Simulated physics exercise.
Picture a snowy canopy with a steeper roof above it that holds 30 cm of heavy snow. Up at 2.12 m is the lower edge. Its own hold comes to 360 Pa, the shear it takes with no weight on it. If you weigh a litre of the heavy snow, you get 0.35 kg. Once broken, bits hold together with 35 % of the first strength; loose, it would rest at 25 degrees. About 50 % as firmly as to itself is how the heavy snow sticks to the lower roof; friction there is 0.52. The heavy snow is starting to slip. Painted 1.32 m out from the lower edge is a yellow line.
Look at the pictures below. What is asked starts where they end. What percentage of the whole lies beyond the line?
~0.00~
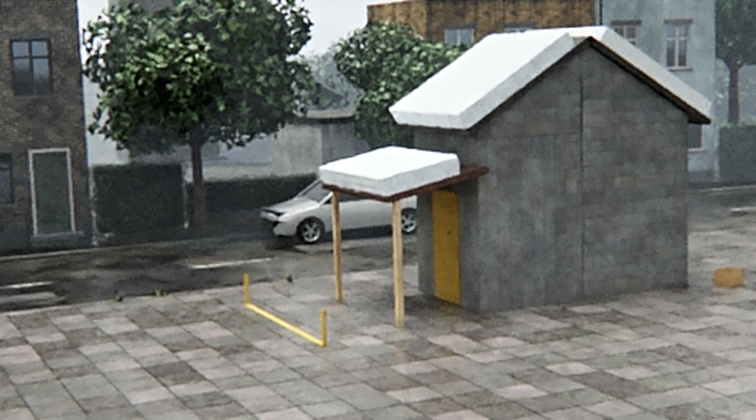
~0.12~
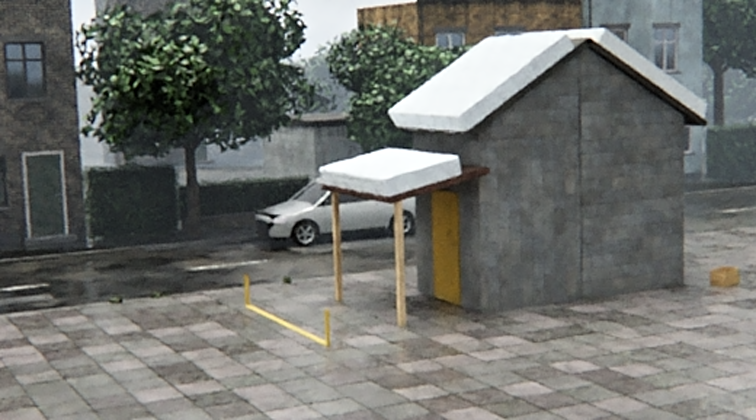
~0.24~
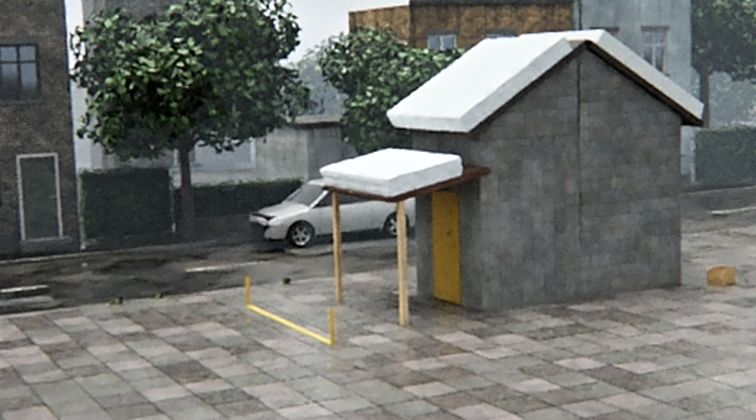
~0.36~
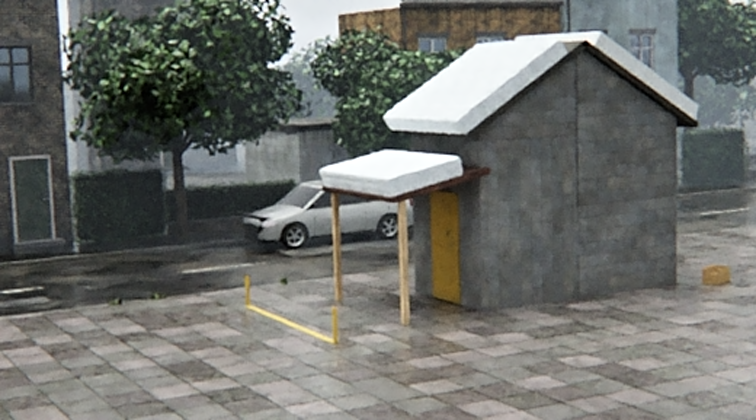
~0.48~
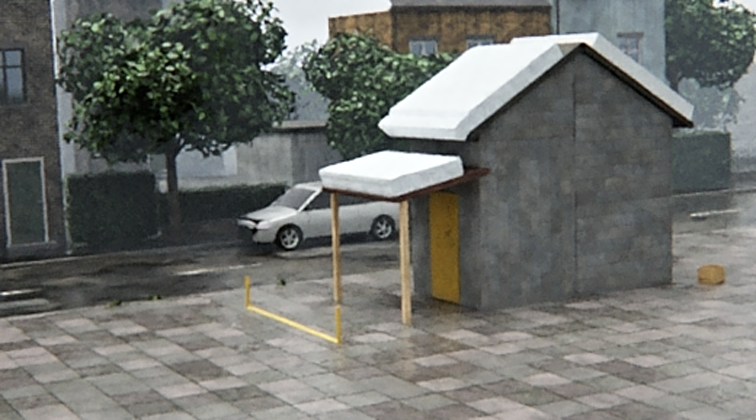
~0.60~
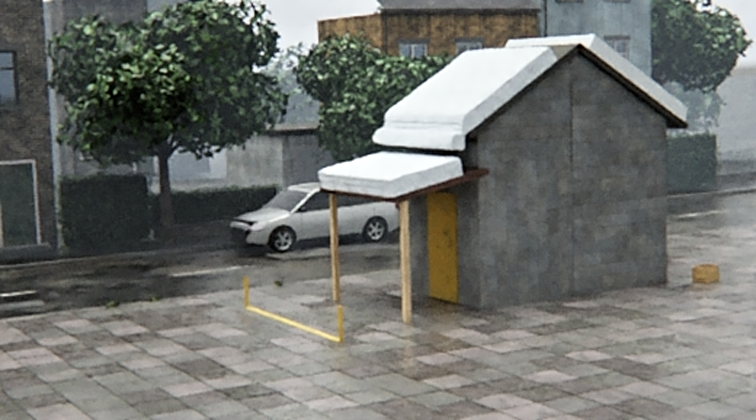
About 9 %.
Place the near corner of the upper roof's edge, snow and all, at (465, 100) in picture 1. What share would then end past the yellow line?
In that case it would be around 30 percent.
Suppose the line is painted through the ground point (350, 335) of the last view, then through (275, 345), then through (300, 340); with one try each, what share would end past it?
First try 16 per cent, second 1 per cent, third 2 per cent.
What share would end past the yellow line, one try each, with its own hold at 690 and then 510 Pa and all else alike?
First try roughly 0 per cent, second try roughly 2 per cent.
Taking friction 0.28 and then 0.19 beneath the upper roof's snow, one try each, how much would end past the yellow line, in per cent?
Try 1: 20 %; try 2: 30 %.
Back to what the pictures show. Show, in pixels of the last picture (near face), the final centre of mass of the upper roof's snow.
The spot is somewhere around (396, 236).
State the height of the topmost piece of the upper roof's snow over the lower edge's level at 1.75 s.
1.4 m, roughly.
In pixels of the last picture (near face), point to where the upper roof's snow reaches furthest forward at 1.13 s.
At roughly (432, 160).
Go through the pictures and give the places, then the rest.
Leading edge of the heavy snow at (465, 109), in the first picture.
Leading edge of the heavy snow at (466, 110), its middle shifted 1.0 cm, in the second picture.
Leading edge of the heavy snow at (466, 125), its middle shifted 4.0 cm, 2 % of it past the upper edge, in one piece, in the third picture.
Leading edge of the heavy snow at (464, 128), its middle shifted 9.0 cm, 4 % of it past the upper edge, in one piece, in the fourth picture.
Leading edge of the heavy snow at (460, 127), its middle shifted 16 cm, 7 % of it past the upper edge, cracking, in the fifth picture.
Leading edge of the heavy snow at (454, 138), its middle shifted 26 cm, 10 % of it past the upper edge, cracking, in the sixth picture.
After 1.13 s, none is below the lower edge and 0 % is past the line.
After 1.75 s, none is below the lower edge and 0 % is past the line.
After 2.38 s, 15 % is below the lower edge and 0 % is past the line.
After 3.00 s, 35 % is below the lower edge and 7 % is past the line.
After 4.90 s, at the end, 41 % is below the lower edge and 9 % is past the line.
